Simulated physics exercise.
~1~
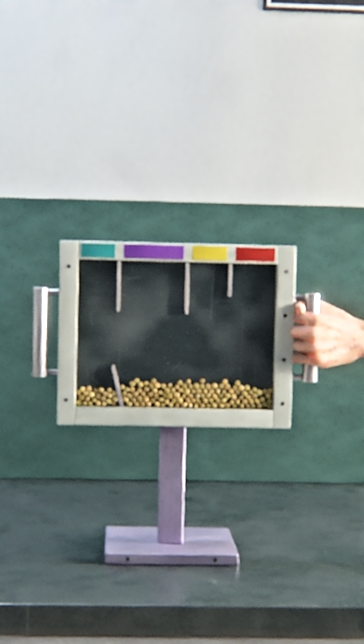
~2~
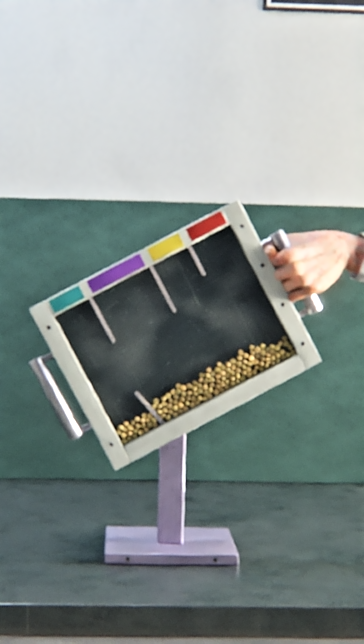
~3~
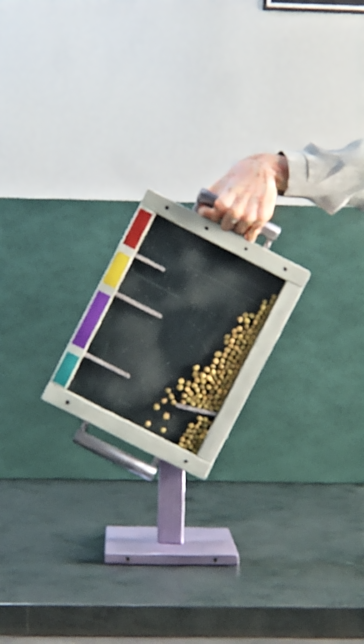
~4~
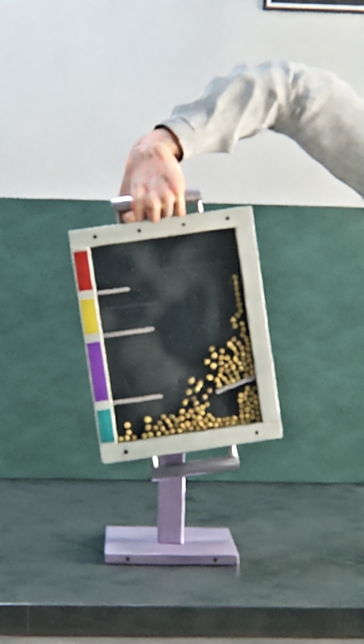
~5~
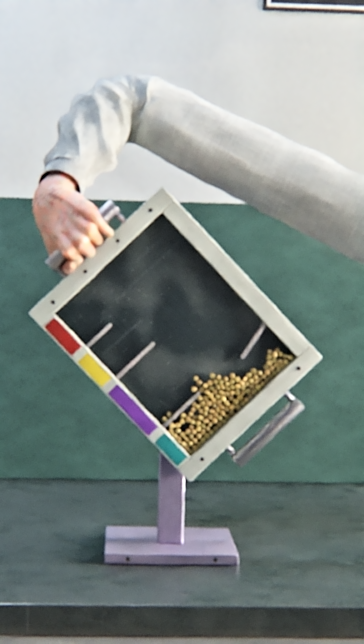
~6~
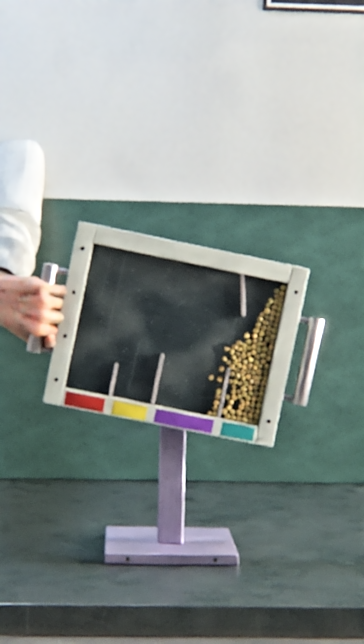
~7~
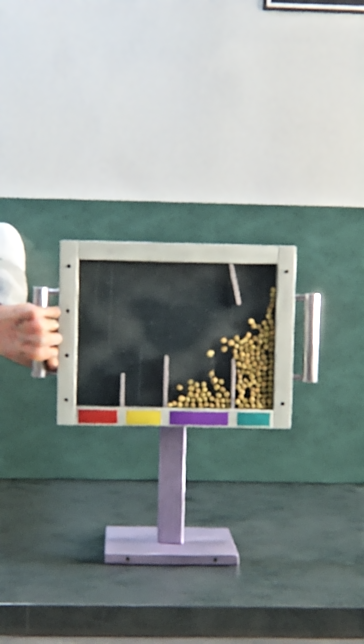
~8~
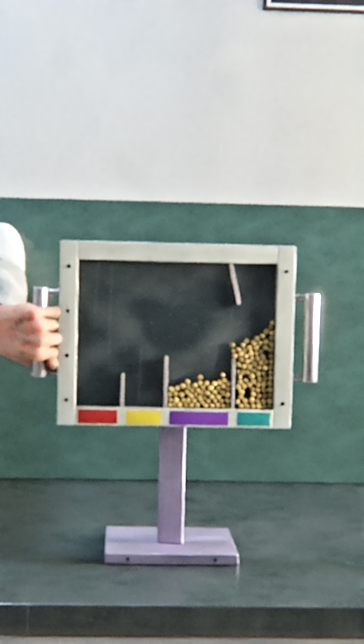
A hand turning a framed box of beans counterclockwise until upside down, the beans sliding and settling over purple and turquoise pockets.
